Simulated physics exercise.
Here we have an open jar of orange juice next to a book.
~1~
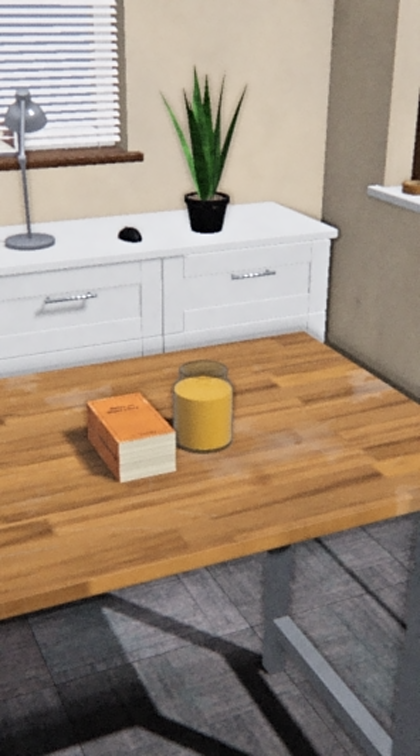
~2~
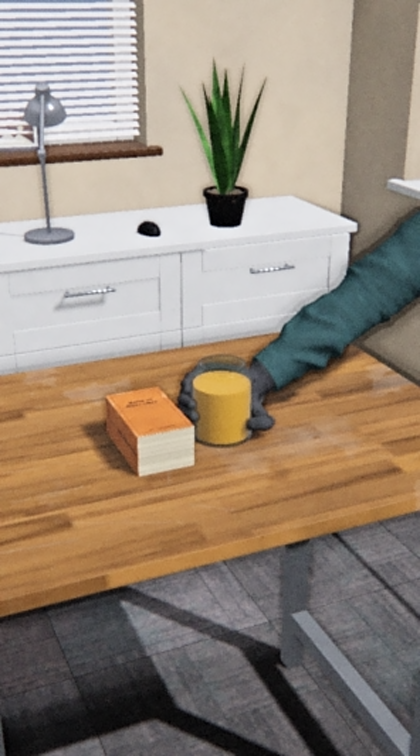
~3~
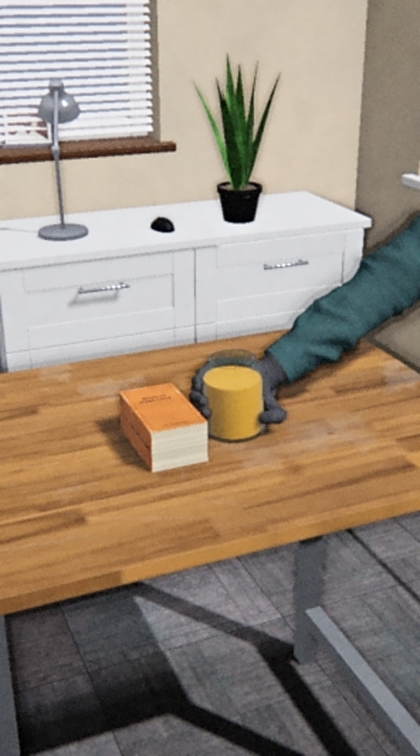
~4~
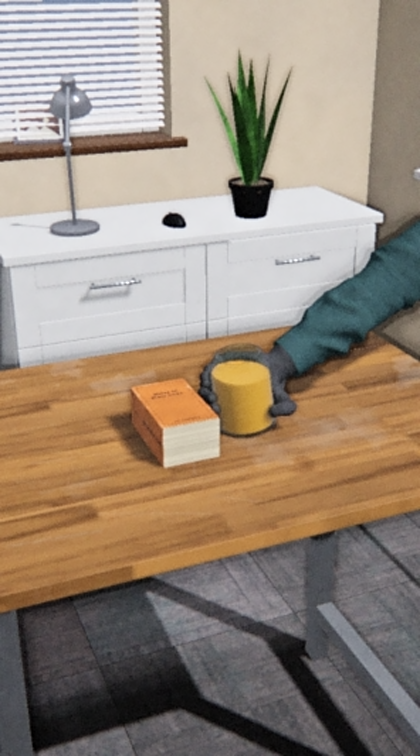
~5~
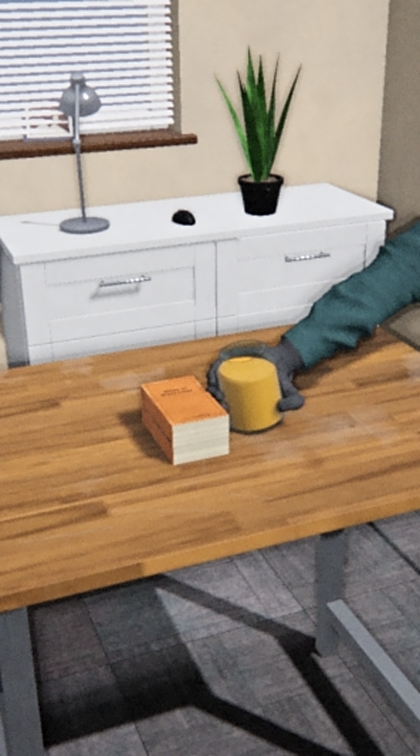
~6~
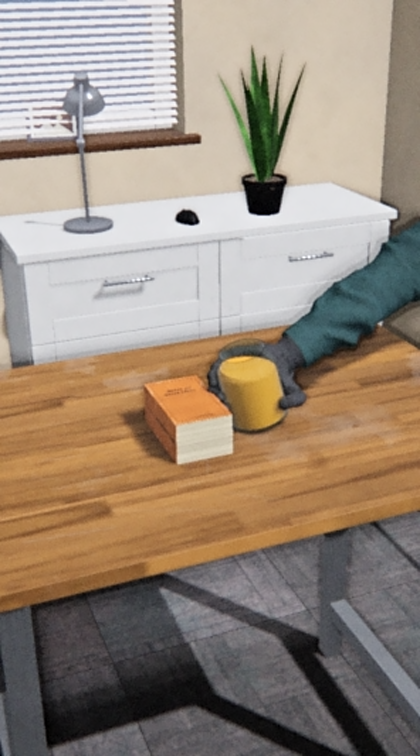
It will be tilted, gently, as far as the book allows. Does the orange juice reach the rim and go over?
The jar stays dry outside.
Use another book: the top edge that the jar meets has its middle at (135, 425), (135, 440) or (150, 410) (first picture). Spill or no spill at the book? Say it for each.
In that order: Slops over, slops over, copes.
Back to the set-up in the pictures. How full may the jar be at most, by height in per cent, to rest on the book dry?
I make it 85 per cent.
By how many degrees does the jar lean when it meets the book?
About 25°.
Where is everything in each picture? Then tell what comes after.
It stands upright; jar (203, 403) about two thirds full, in the first frame.
A hand takes hold; jar about two thirds full, surface at (222, 383); book (148, 430), in the second frame.
Tipping on its foot; jar (233, 392) about two thirds full, in the third frame.
The top moves towards the book; jar about two thirds full, surface at (241, 373); book (173, 421), in the fourth frame.
On the way over; jar (249, 383) about two thirds full, in the fifth frame.
It is leaning; jar about two thirds full, surface at (247, 369); book (187, 418), in the sixth frame.
Shortly, the jar leans by about 20°; none is lost.
Then, the jar leans by about 25°; none is lost.
At the finish, the jar leans by about 25°, against the book; none is lost.
